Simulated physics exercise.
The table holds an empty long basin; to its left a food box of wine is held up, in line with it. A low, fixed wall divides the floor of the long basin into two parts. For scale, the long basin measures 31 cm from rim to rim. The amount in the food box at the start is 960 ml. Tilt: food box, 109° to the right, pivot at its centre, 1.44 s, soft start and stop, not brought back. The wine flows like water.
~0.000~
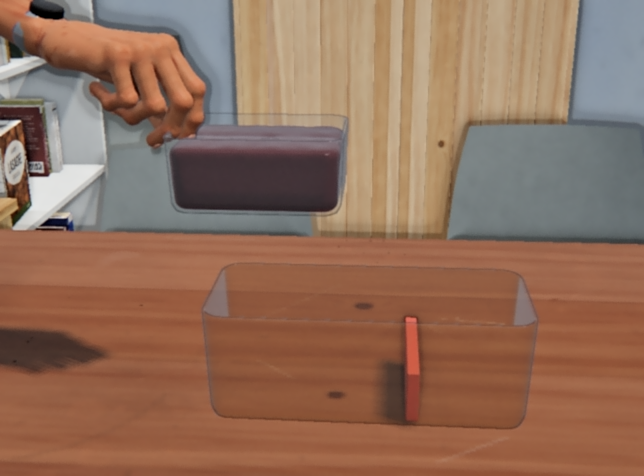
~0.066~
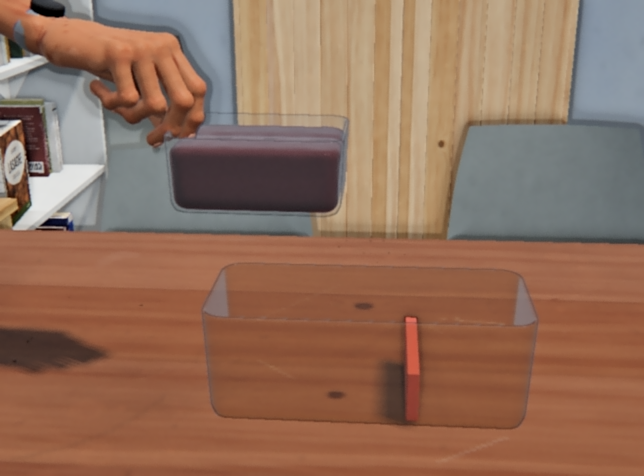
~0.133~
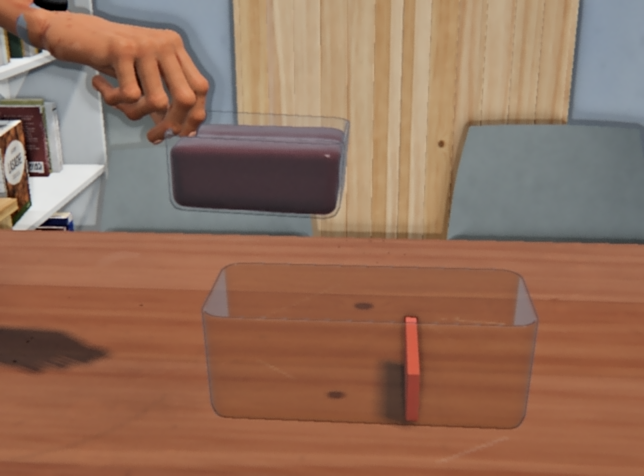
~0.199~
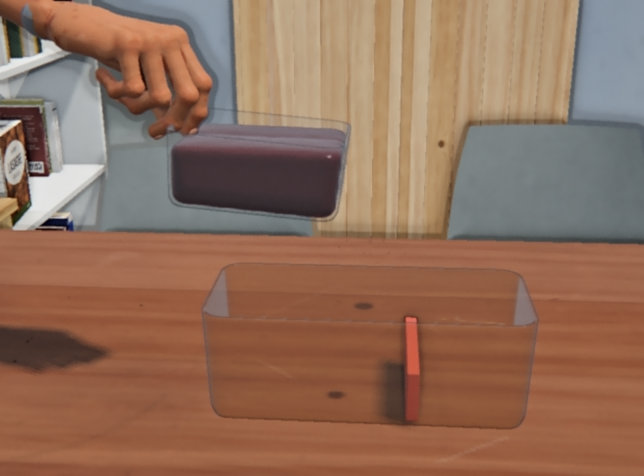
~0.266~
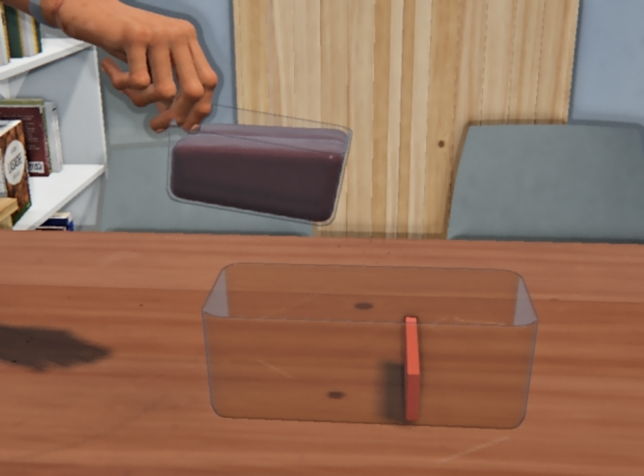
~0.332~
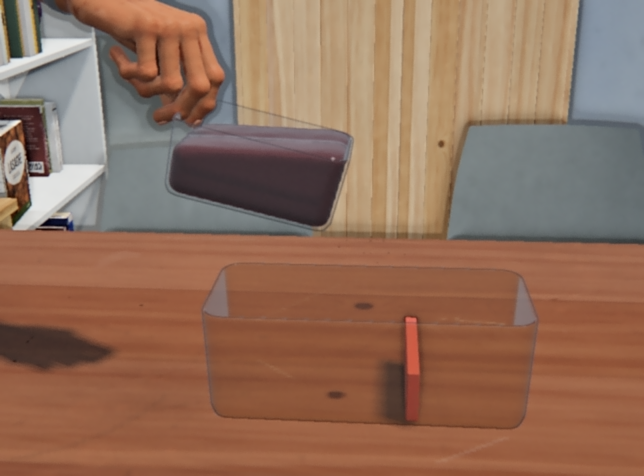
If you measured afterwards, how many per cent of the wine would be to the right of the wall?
About 49 out of 100.
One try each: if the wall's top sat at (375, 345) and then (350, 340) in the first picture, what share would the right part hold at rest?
65 % and 75 %.
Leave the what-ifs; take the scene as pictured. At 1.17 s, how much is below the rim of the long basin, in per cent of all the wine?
I'd say roughly 80 in a hundred of it.
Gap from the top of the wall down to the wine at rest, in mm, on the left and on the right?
Left about 38 mm, while the right is about 16 mm.
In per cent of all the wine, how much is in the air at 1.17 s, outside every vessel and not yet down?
About 4 per cent.
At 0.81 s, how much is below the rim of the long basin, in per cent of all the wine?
About 28%.
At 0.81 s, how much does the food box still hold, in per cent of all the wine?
34 %.
After 0.81 s the tilt is 66° and 34 per cent is still to pour, 3 is left of the wall and 25 right of it.
After 1.17 s the tilt is 100° and 6 per cent is still to pour, 29 is left of the wall and 50 right of it.
After 1.54 s the tilt is 109° and 0 per cent is still to pour, 40 is left of the wall and 49 right of it.
After 1.94 s the tilt is 109° and 0 per cent is still to pour, 40 is left of the wall and 49 right of it.
In the end 40 per cent lies left of the wall, 49 right of it and 10 outside.
